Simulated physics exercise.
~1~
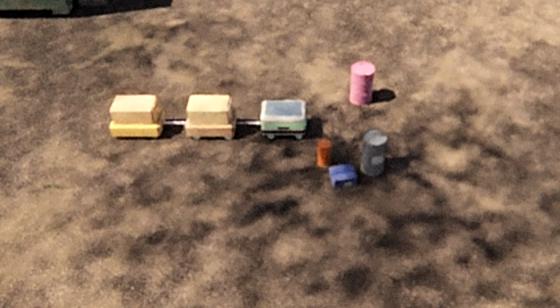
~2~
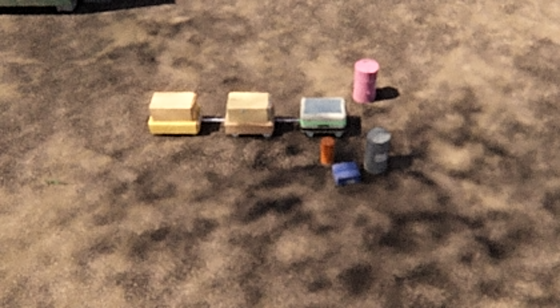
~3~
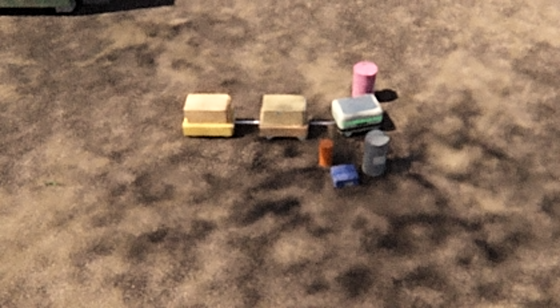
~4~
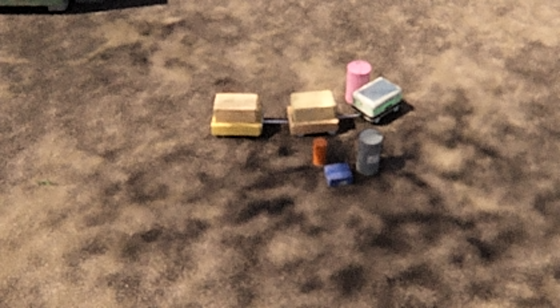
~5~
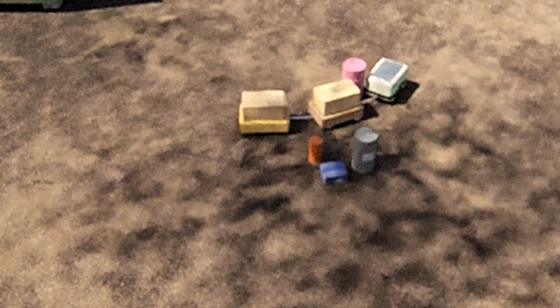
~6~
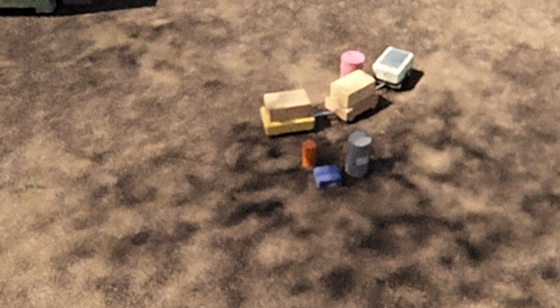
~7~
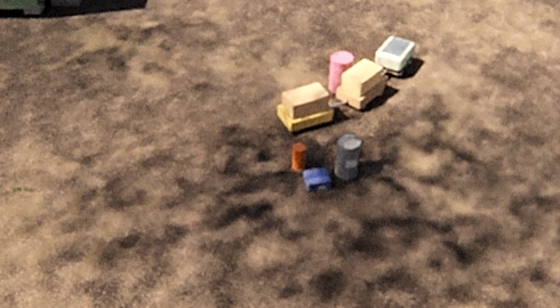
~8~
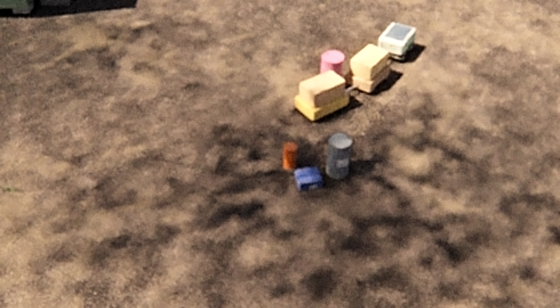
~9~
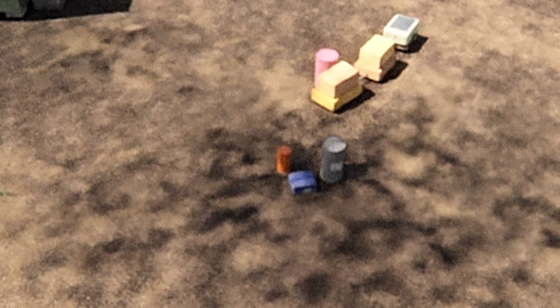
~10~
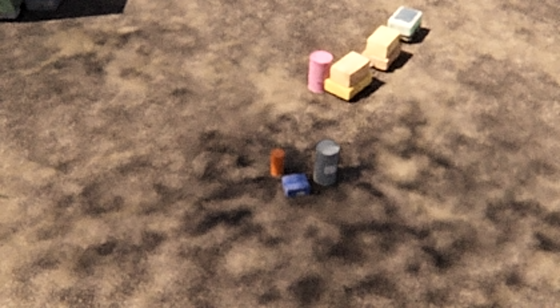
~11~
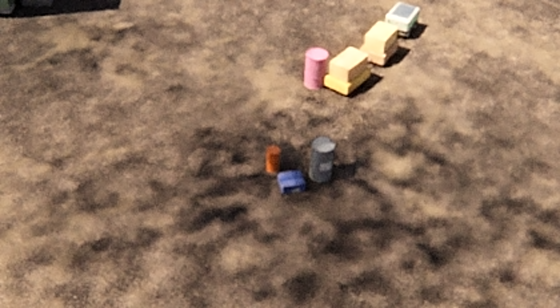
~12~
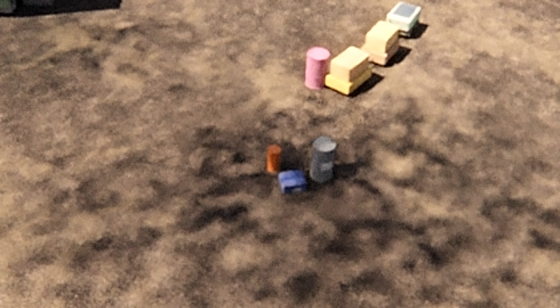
A small pale green tug pulls two tan-topped carts, the rear one with a yellow base, across sunlit, shadow-mottled brown ground seen from above. A pink drum stands ahead and slightly beyond their path, while an orange canister, a blue box and a grey drum cluster nearer the viewer. The train rolls right between them, then the tug swings away toward the upper right. The carts follow, cutting inside the turn close against the pink drum, which shifts slightly but stays upright. Finally the train stops in a diagonal line beside it, the other objects still in place.
